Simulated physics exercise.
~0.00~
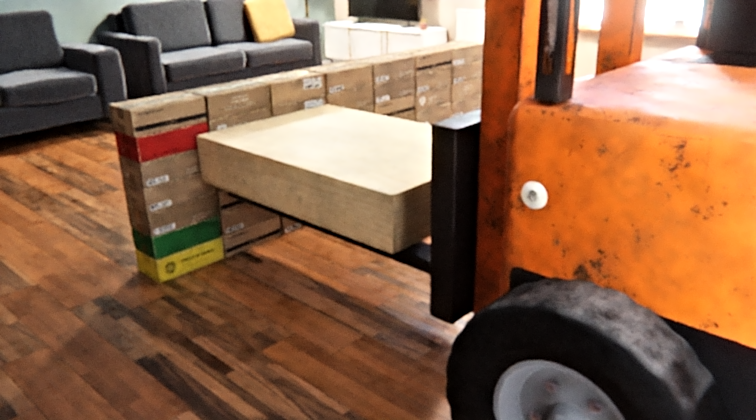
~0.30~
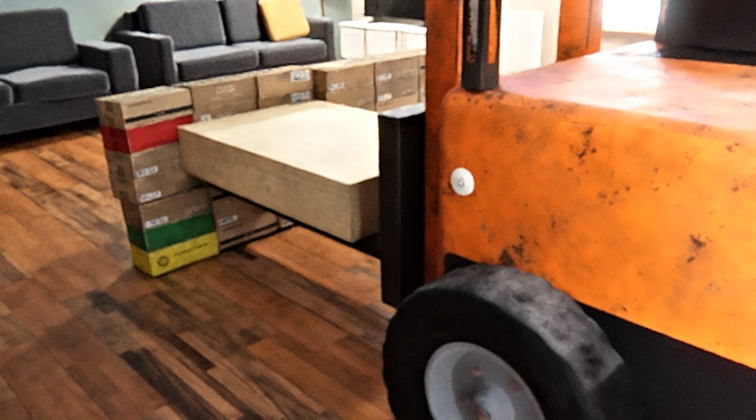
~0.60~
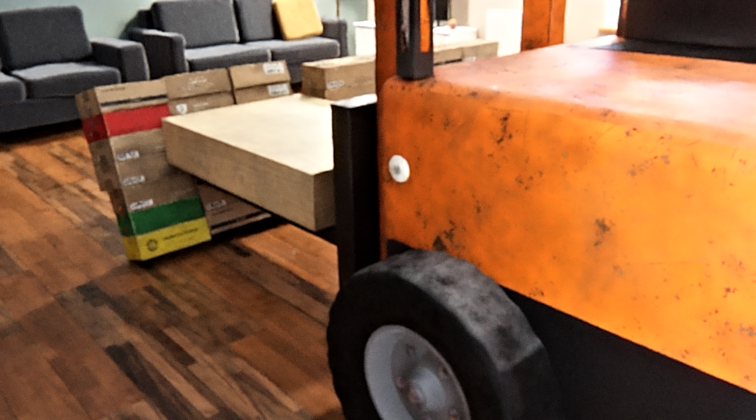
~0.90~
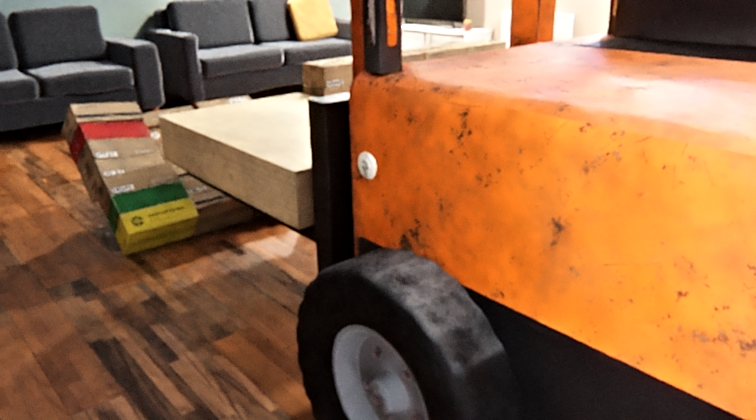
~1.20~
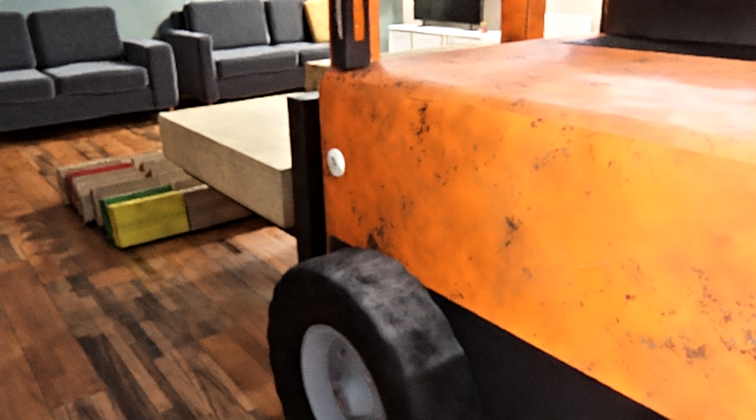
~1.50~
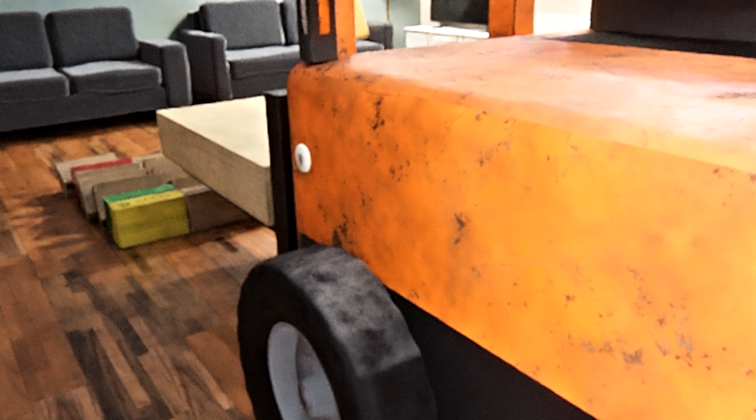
An orange forklift carrying a big pale case on its forks pushed into a low wall of stacked cardboard boxes, and the near end, with its red, green and yellow boxes, leaned over, toppled away and ended up lying across the wooden floor.
